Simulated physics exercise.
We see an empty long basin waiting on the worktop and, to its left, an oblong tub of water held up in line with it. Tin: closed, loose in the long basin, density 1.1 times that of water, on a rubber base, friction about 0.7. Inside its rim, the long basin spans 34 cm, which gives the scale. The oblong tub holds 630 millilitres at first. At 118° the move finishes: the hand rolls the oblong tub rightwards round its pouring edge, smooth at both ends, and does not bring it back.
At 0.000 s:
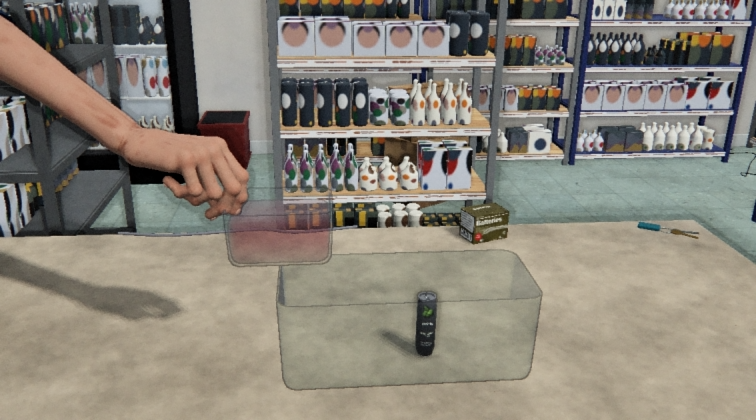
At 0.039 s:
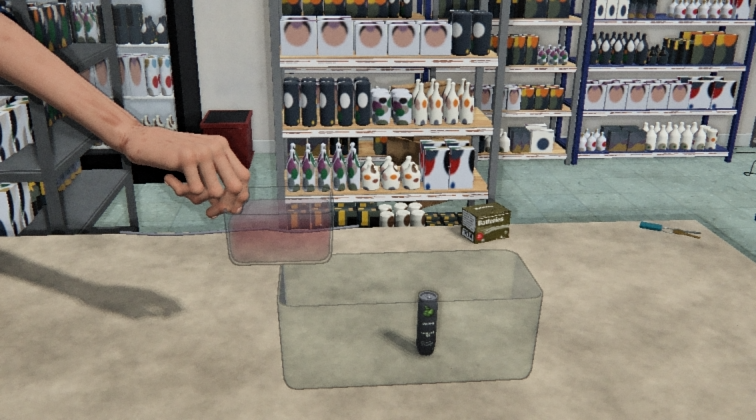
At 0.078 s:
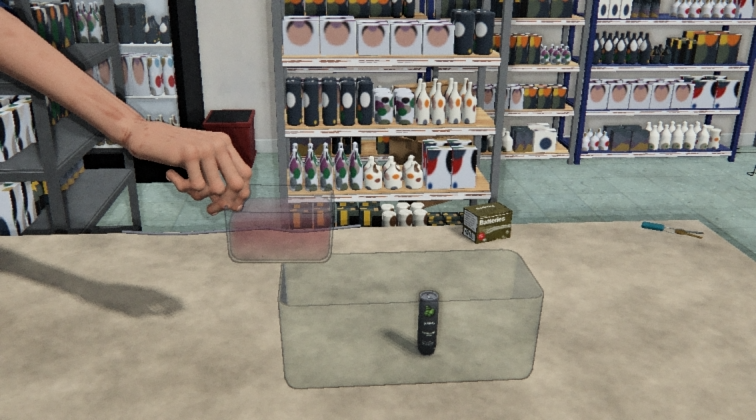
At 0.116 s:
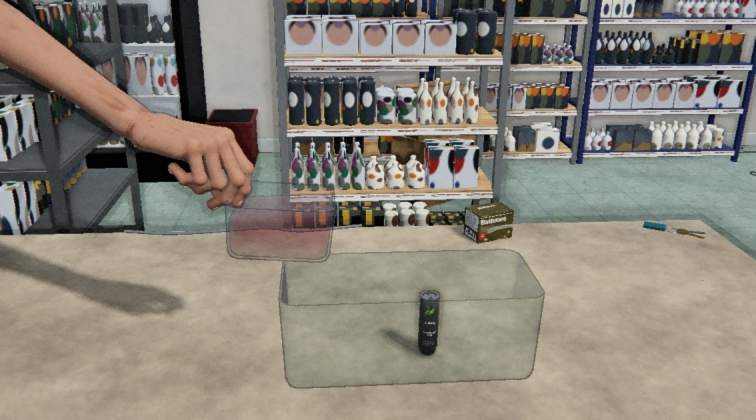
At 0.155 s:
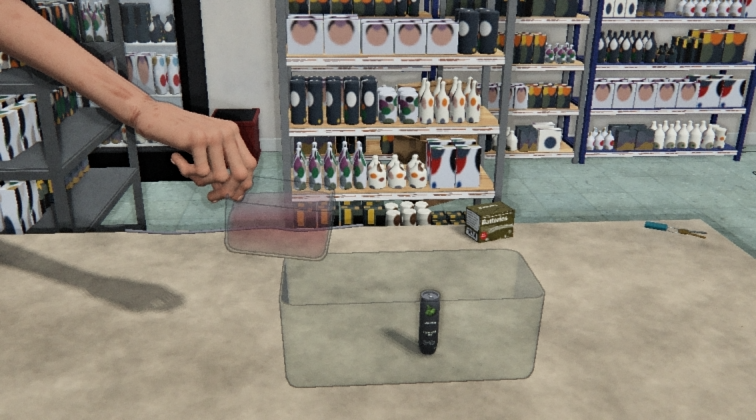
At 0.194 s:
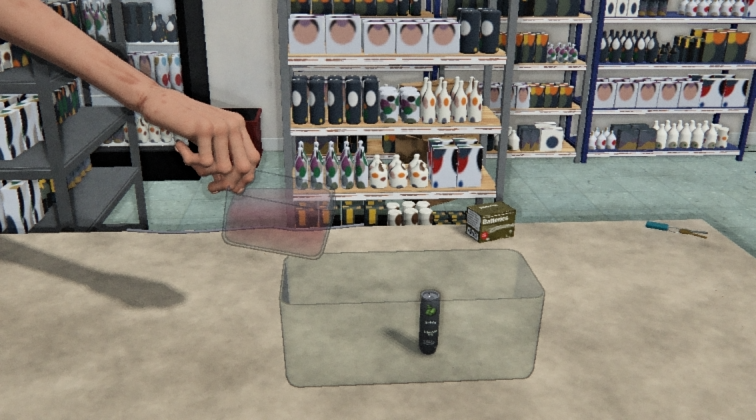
The video shows a hand holding a clear tub of pinkish liquid to the left of a long transparent basin with a small dark tube inside, on a shop worktop; the hand slowly tilts the tub slightly rightwards.
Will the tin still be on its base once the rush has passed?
No, it gets tipped over.
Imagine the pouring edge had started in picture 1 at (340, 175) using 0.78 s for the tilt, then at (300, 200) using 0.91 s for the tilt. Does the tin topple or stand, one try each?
Try 1: Still standing; try 2: Still standing.
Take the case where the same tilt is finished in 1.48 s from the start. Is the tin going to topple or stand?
Then it holds its balance.
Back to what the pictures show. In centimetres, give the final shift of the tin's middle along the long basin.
Roughly 6.0 cm.
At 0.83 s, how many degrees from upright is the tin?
About 35 degrees.
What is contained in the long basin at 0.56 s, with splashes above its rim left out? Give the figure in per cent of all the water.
Some 10 per cent.
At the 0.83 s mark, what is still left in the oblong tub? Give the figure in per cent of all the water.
Around 3 in a hundred is still there.
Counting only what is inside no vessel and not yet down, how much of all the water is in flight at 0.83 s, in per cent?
I'd put it at about 10 per cent of the liquid.
After 0.56 s the tilt is 80° and 49 per cent is still to pour; the tin stands where it began.
After 0.83 s the tilt is 116° and 3 per cent is still to pour; the tin leans 33°.
After 1.11 s the tilt is 118° and 0 per cent is still to pour; the tin lies on its side.
After 1.41 s the tilt is 118° and 0 per cent is still to pour; the tin lies on its side.
In the end the tin lies on its side.
